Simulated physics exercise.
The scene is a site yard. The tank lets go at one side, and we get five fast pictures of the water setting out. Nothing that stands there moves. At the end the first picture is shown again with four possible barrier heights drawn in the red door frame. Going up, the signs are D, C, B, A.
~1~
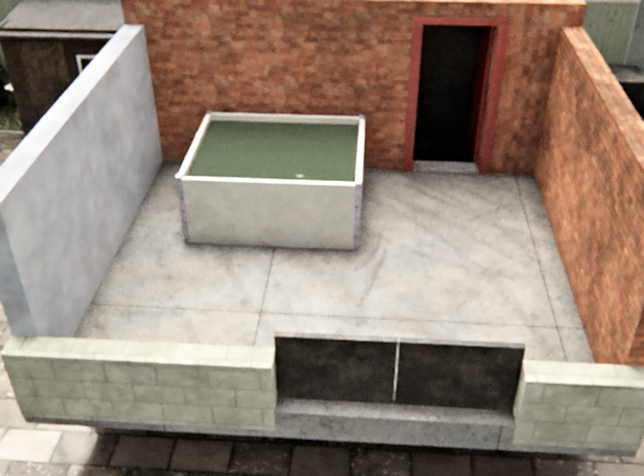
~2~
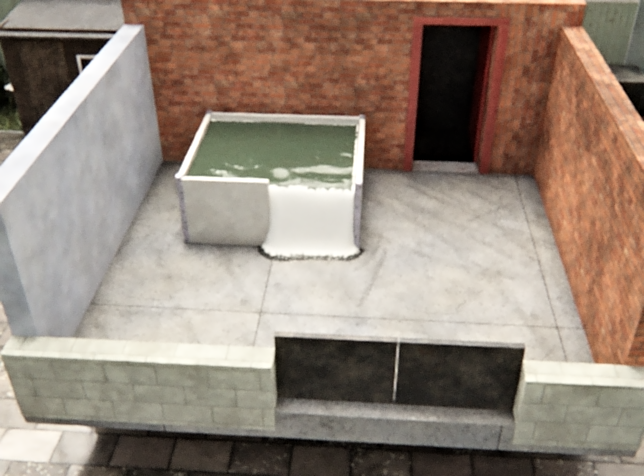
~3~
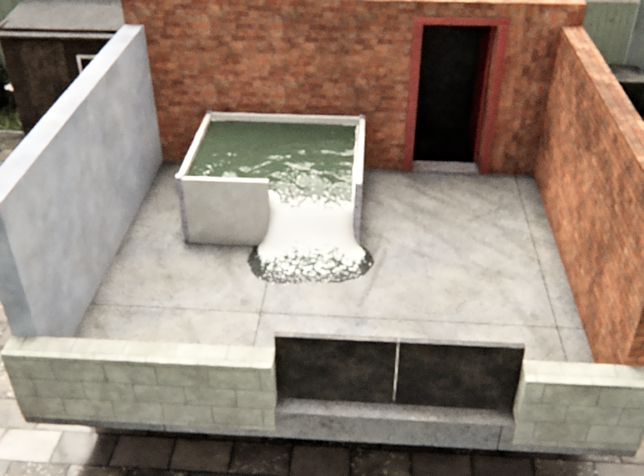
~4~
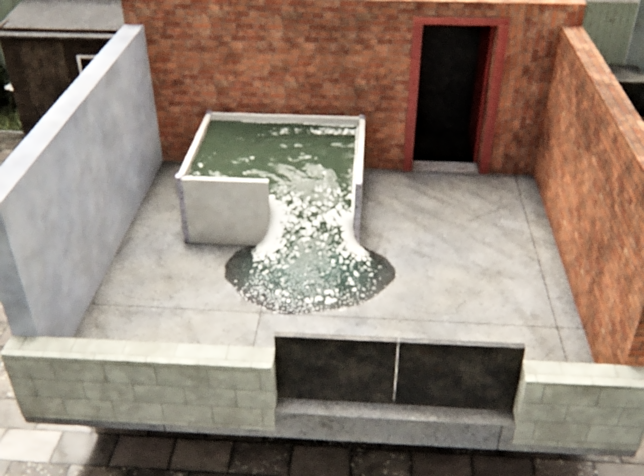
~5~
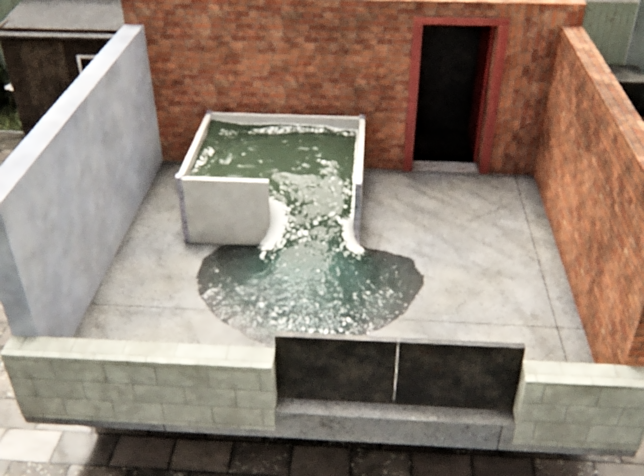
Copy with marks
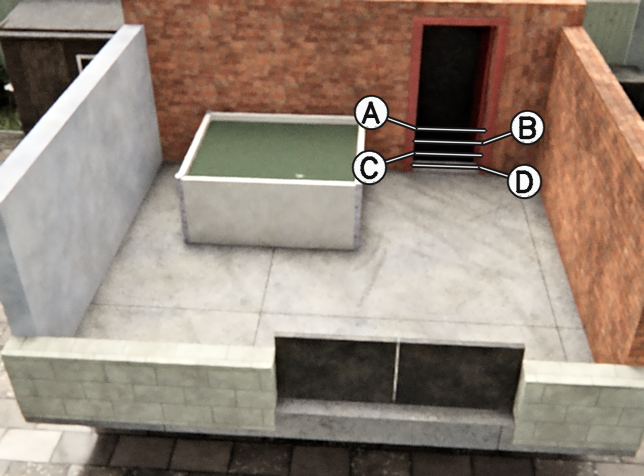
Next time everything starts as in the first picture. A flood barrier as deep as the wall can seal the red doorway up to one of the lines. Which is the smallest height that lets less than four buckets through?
I would pick line C.
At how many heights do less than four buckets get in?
Three.
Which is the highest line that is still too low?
Here it is line D.
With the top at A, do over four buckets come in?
No, not at all.
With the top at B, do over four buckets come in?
No, that is safe.
In white, A at (450, 129); B at (448, 142); C at (447, 154); D at (446, 166); from the bottom up D, C, B, A.
With A, nothing gets over.
With B, nothing gets over.
With C, nothing gets over.
With D, some 15 bucketfuls get in.
